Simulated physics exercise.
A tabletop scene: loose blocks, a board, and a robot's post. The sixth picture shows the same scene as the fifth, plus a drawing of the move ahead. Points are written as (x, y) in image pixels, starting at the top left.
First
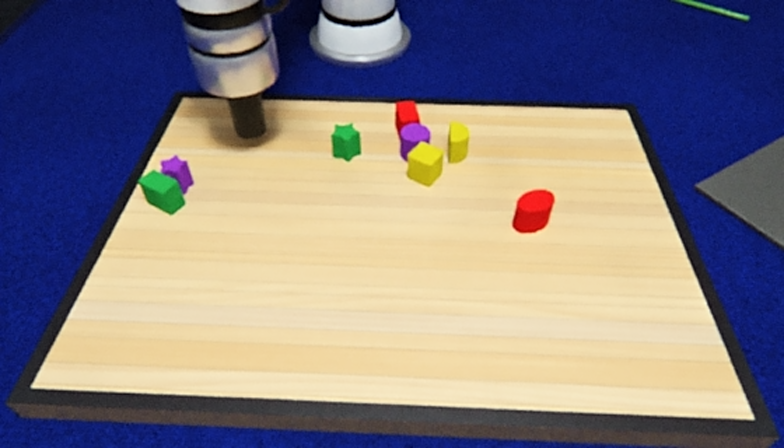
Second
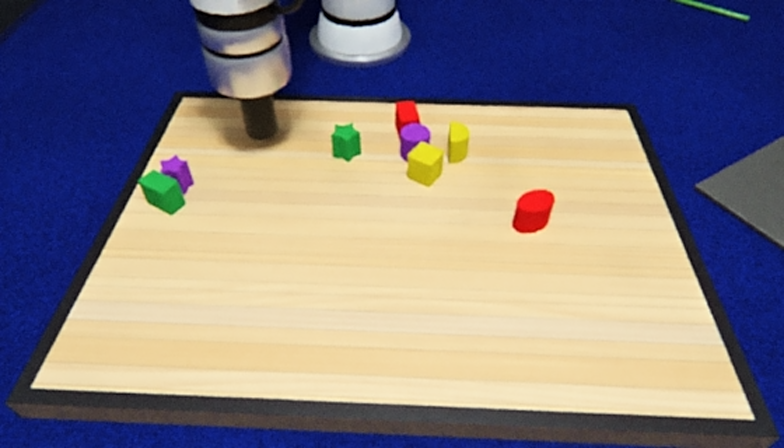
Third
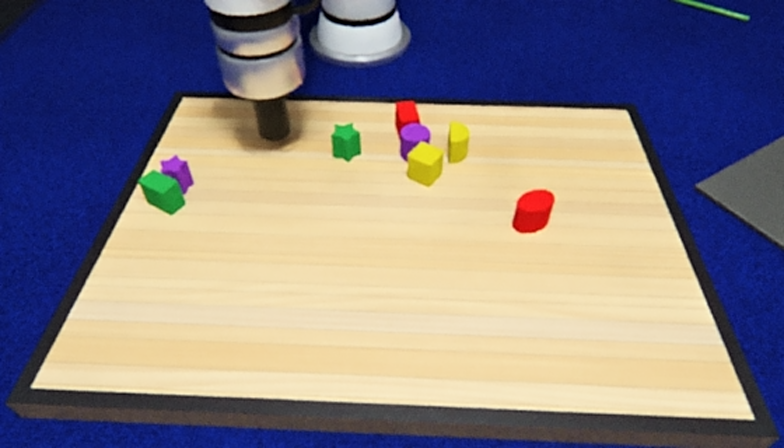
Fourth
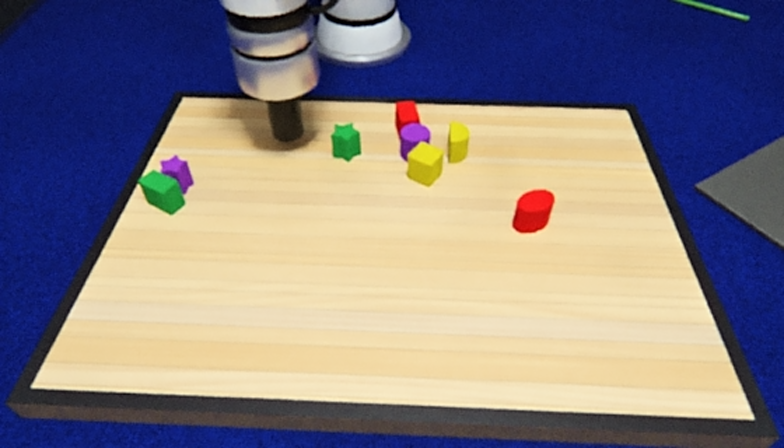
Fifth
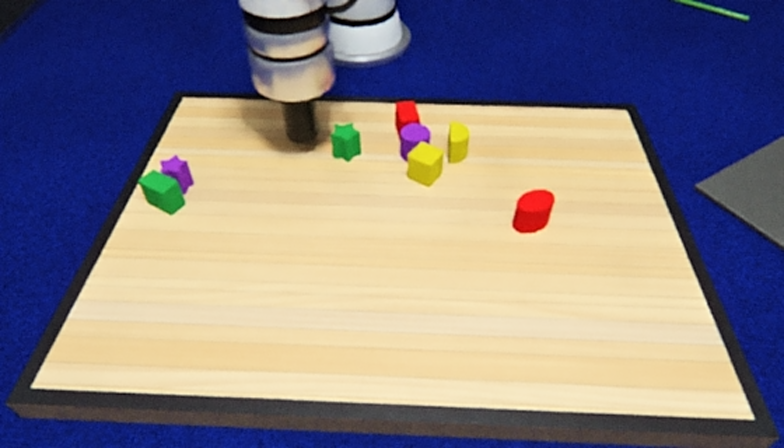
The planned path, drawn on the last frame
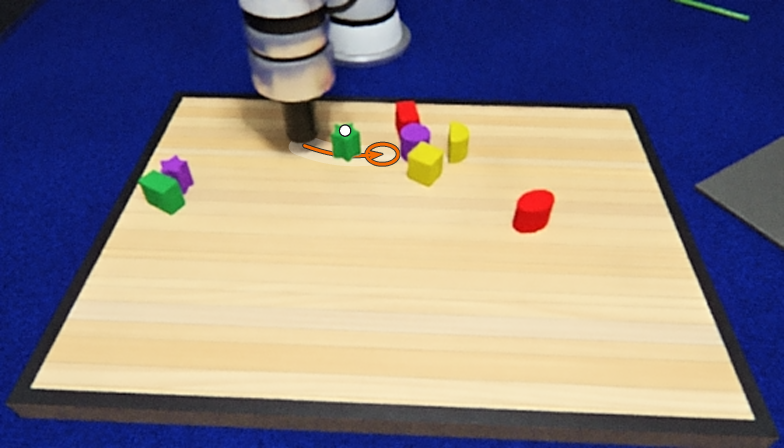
The robot's dark post starts near the upper left of the wooden board and slides a short way right in small, steady steps. It ends just left of the green star-shaped block, without touching it, while all the red, yellow, purple and green blocks stay still.
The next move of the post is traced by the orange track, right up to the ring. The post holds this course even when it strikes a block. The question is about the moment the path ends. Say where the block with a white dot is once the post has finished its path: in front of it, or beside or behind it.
It stays on the post's front.
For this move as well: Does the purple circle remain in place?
It seems not.
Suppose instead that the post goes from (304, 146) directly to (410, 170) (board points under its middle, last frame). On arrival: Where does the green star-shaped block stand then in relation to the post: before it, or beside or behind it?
Carried ahead at the end.
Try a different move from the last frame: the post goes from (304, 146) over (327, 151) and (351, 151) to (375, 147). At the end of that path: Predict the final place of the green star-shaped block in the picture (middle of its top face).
Put as a pixel place, it's (398, 133).
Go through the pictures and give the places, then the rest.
Tip of the post at (251, 130), middles of tops, green star-shaped block at (345, 131), red oblong at (408, 111), purple circle at (416, 132), in the first frame.
Post at (263, 131), nothing pushed, in the second frame.
Post at (275, 132), nothing pushed, in the third frame.
Post at (288, 133), nothing pushed, in the fourth frame.
Post at (303, 134), green star-shaped block at (345, 131), red oblong at (408, 111), purple circle at (416, 132), in the fifth frame.
The line goes from (304, 146) through (328, 153) and (355, 156) to (382, 154); the dot is on the green star-shaped block.
The first path, step by step. One third of the way, post at (327, 141); green star-shaped block at (353, 132).
Two thirds of the way, post at (354, 144); green star-shaped block at (381, 135).
At the end, post at (382, 142); green star-shaped block at (408, 137); red oblong unmoved; purple circle at (433, 131).
